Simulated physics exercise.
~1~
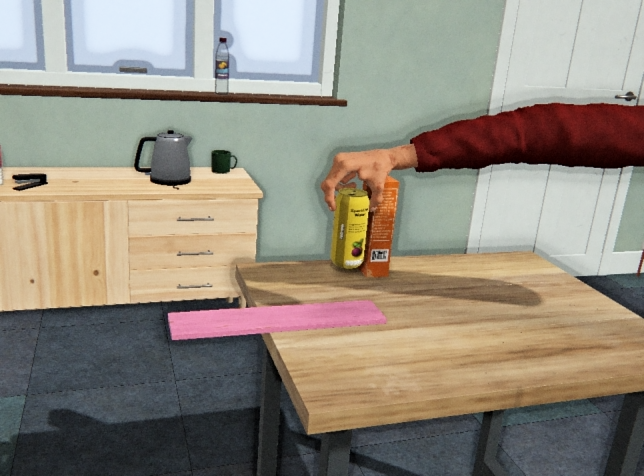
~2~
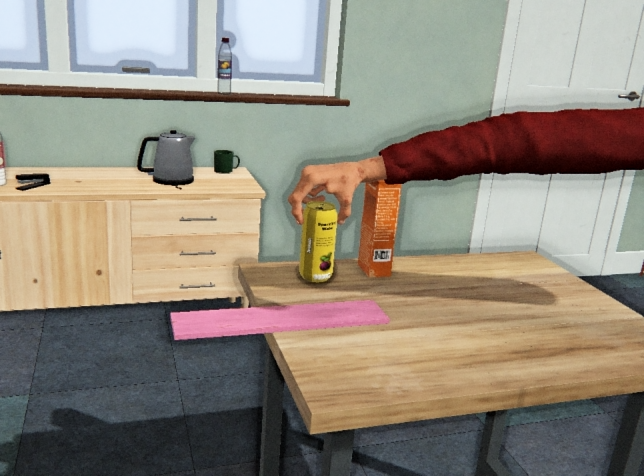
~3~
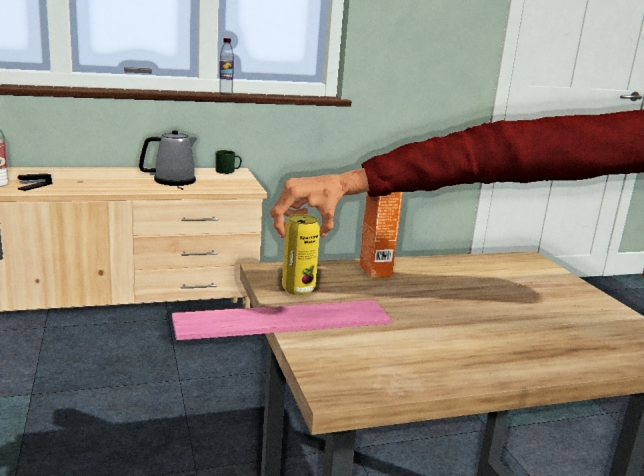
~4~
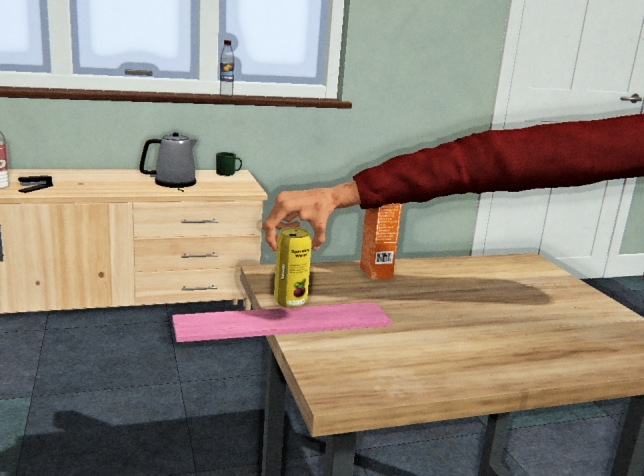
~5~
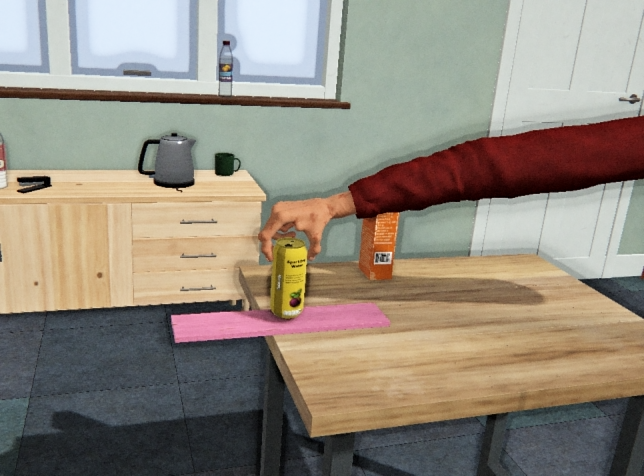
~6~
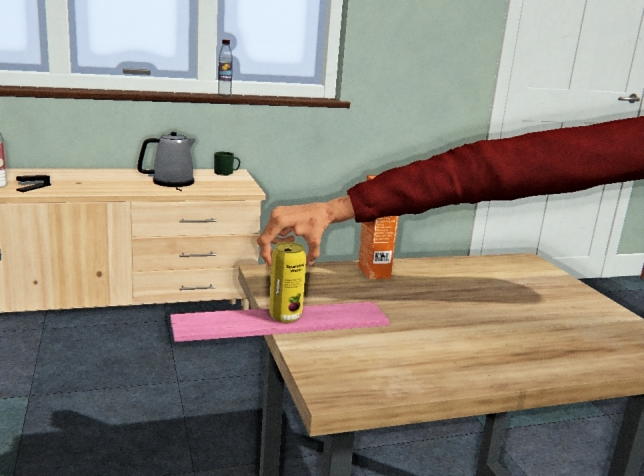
A hand moves a yellow can leftward from beside an orange box onto a pink plank.
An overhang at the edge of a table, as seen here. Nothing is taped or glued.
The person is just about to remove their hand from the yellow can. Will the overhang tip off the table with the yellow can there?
No, the overhang is going to stay firm.
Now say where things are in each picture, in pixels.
Still above its spot; yellow can (350, 229); pink plank (279, 318), in the first picture.
Still above its spot; yellow can (318, 242); pink plank (282, 318), in the second picture.
Still above its spot; yellow can (300, 255); pink plank (284, 319), in the third picture.
Still above its spot; yellow can (292, 268); pink plank (284, 321), in the fourth picture.
Still above its spot; yellow can (288, 278); pink plank (283, 321), in the fifth picture.
In place under the hand; yellow can (287, 283); pink plank (282, 320), in the sixth picture.
Then, 0.20 s later than the last frame, all is still.
Then, 0.40 s later than the last frame, yellow can resting near (287, 283).
When it is over, all 3 as before. End places, in pixels of the last picture, yellow can near (287, 283). The plank holds.
